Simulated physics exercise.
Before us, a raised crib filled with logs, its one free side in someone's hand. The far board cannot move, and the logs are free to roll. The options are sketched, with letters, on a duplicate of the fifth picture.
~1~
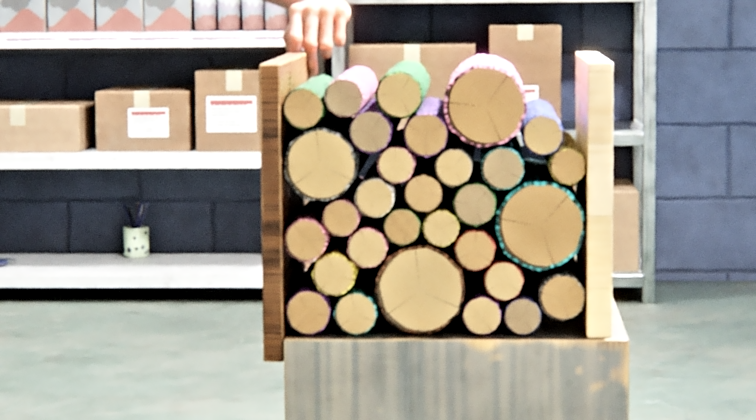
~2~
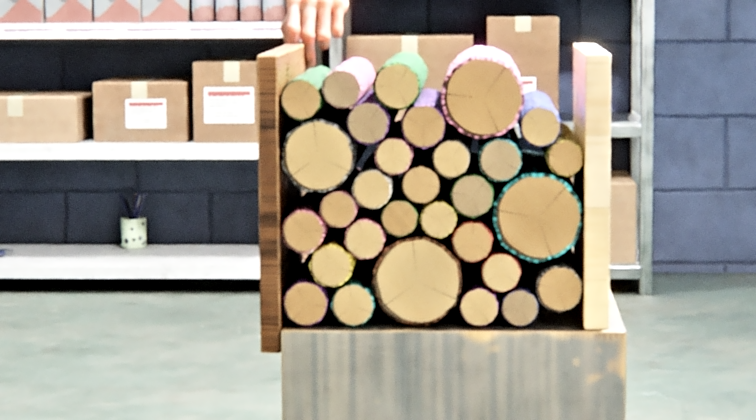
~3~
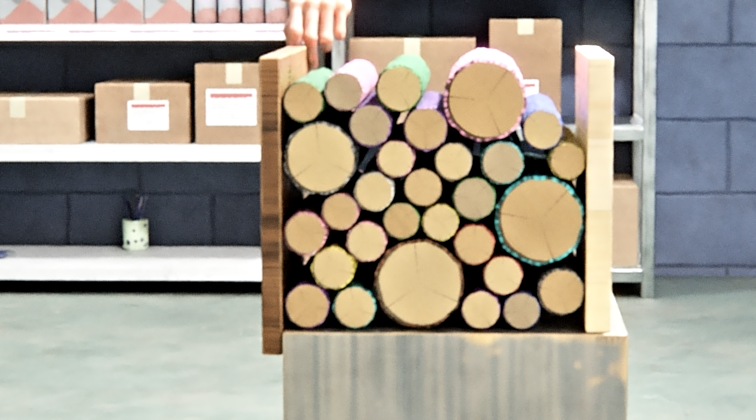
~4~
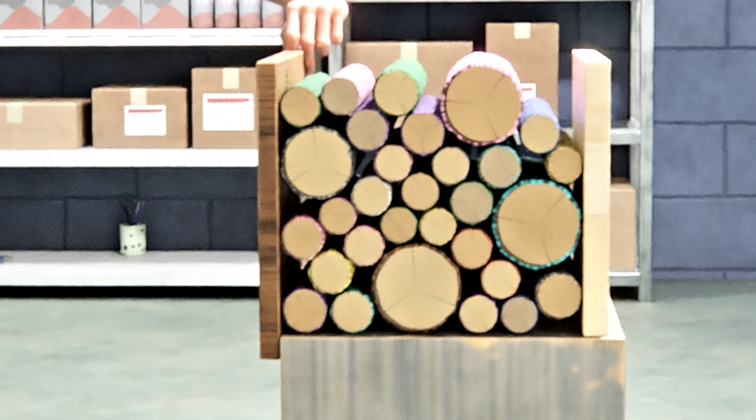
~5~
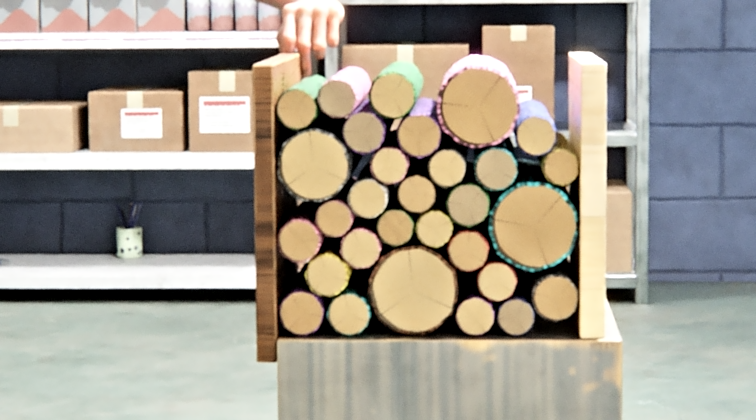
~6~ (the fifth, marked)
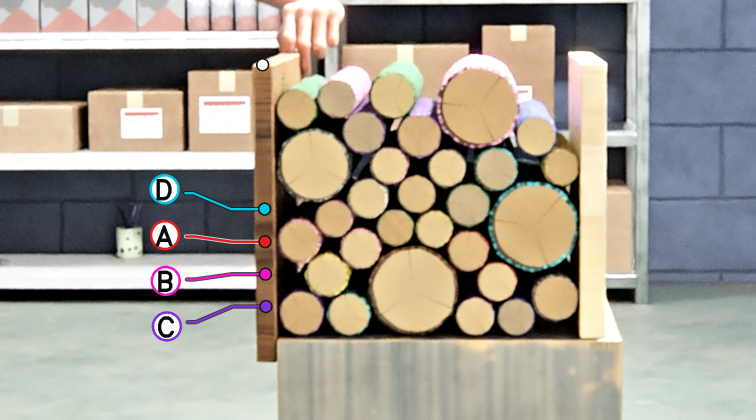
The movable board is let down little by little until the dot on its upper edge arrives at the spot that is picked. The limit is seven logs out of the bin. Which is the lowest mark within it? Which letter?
No lower than B.
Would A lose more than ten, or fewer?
At A, fewer than ten.
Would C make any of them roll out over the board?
Yes.
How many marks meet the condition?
Three of the four.
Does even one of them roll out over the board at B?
Yes.
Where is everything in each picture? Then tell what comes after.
In the first picture, a log (485, 106); side board (289, 195); a log (308, 312).
In the second picture, a log (305, 303); a log (331, 266).
In the third picture, a log (339, 212); a log (423, 188).
In the fourth picture, a log (367, 130); a log (482, 104).
In the fifth picture, side board (282, 196); a log (301, 313); a log (327, 276).
On the marked copy, A at (265, 242); B at (266, 274); C at (266, 306); D at (265, 209); the white dot at (263, 65).
Taking B. A third of the way, top of the board (275, 154).
Two thirds of the way, top of the board (276, 256).
When it is over, top of the board (276, 273), five out over the board.
As for the rest, A three out over the board; C more than seven out over the board; D one out over the board.
